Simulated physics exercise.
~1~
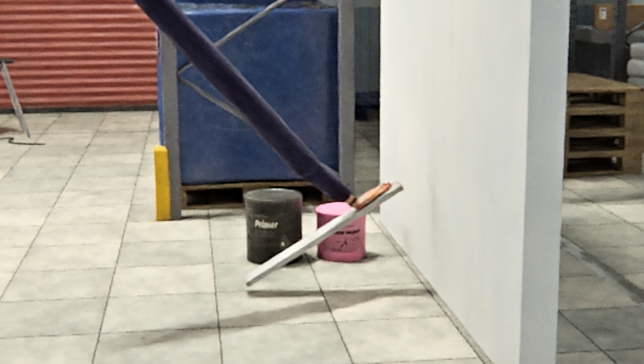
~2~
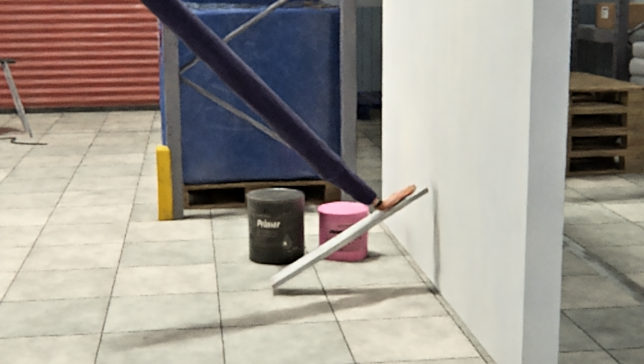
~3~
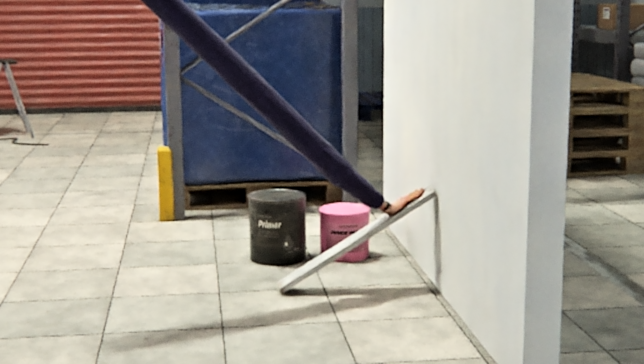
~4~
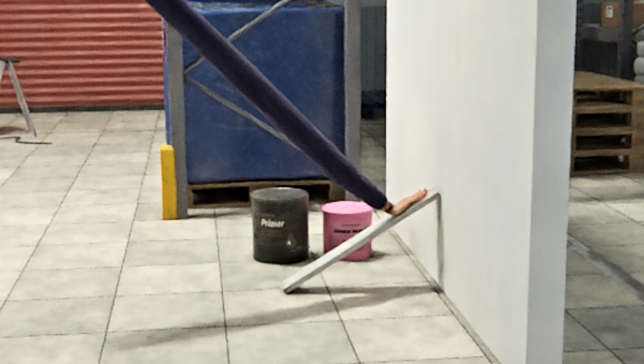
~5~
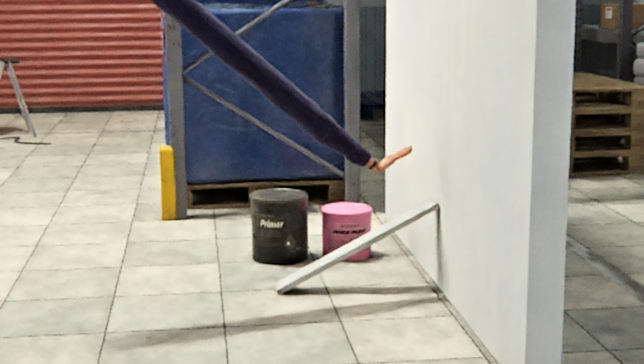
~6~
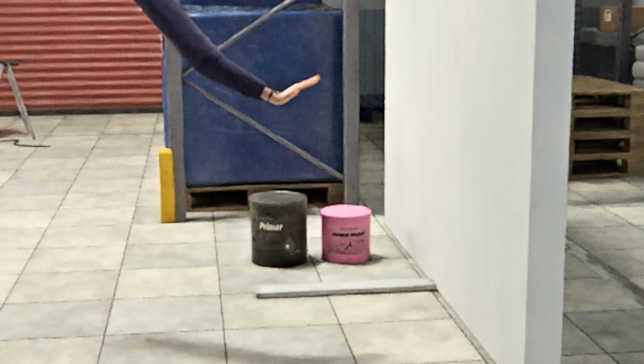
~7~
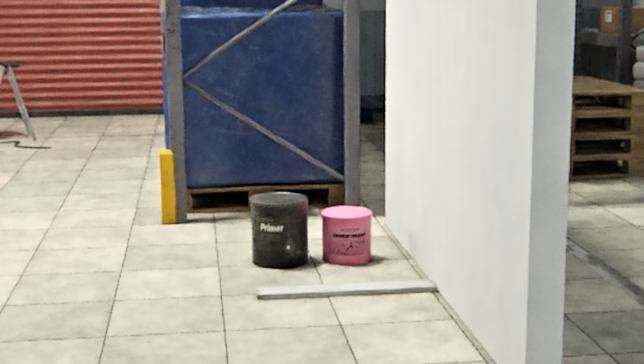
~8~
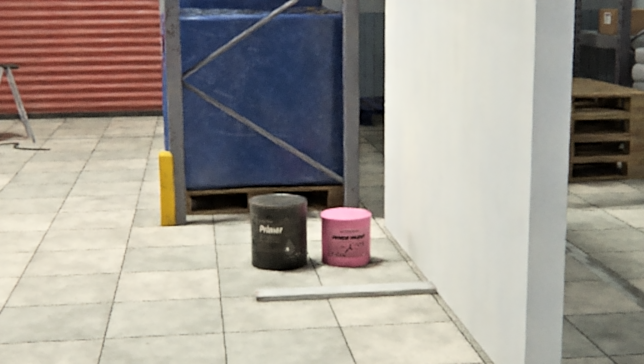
Hand leaning a white plank against a bare wall beside black and pink pails, then letting go as it slides down flat.
